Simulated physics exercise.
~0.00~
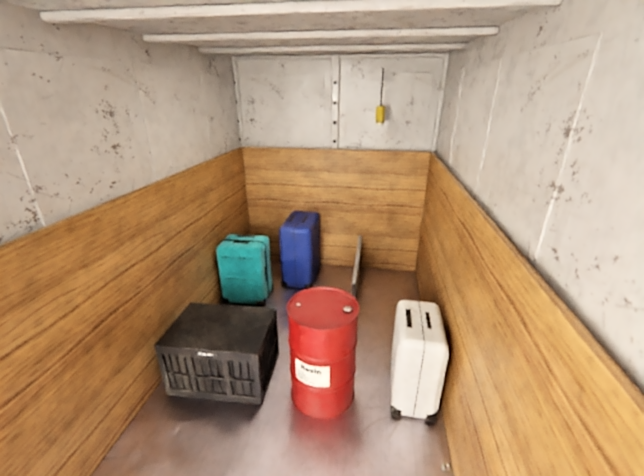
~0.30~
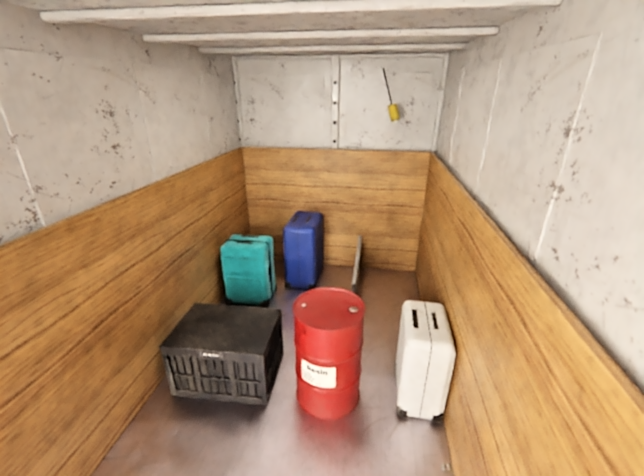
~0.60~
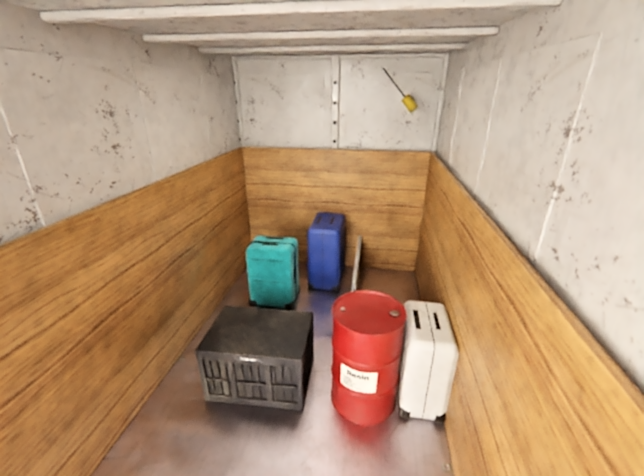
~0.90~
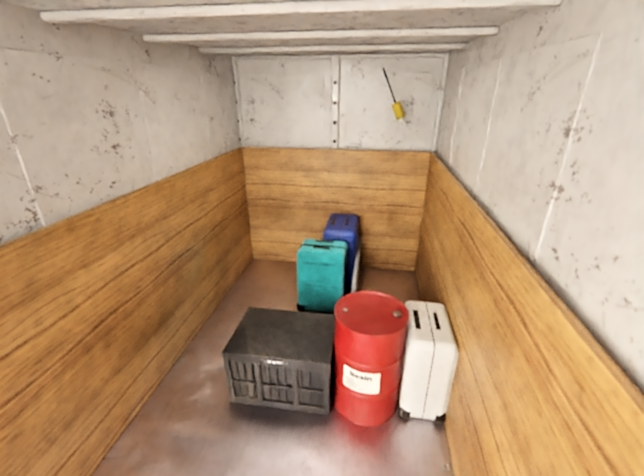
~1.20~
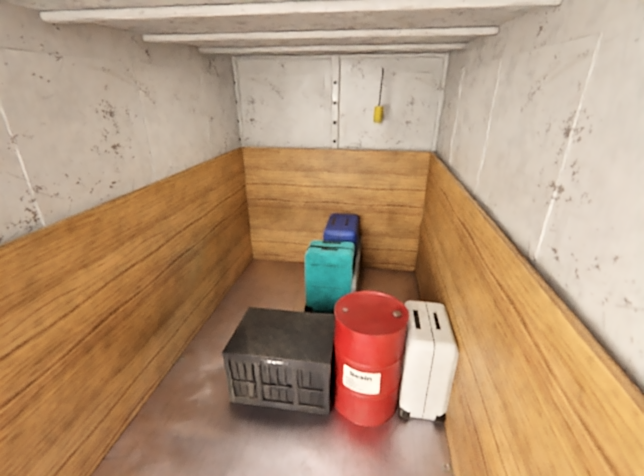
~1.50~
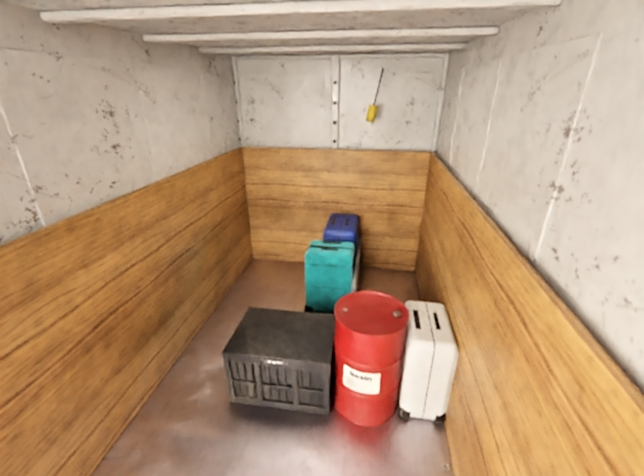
In a van's load bay, cases, a chest and a red drum slide right and settle upright.
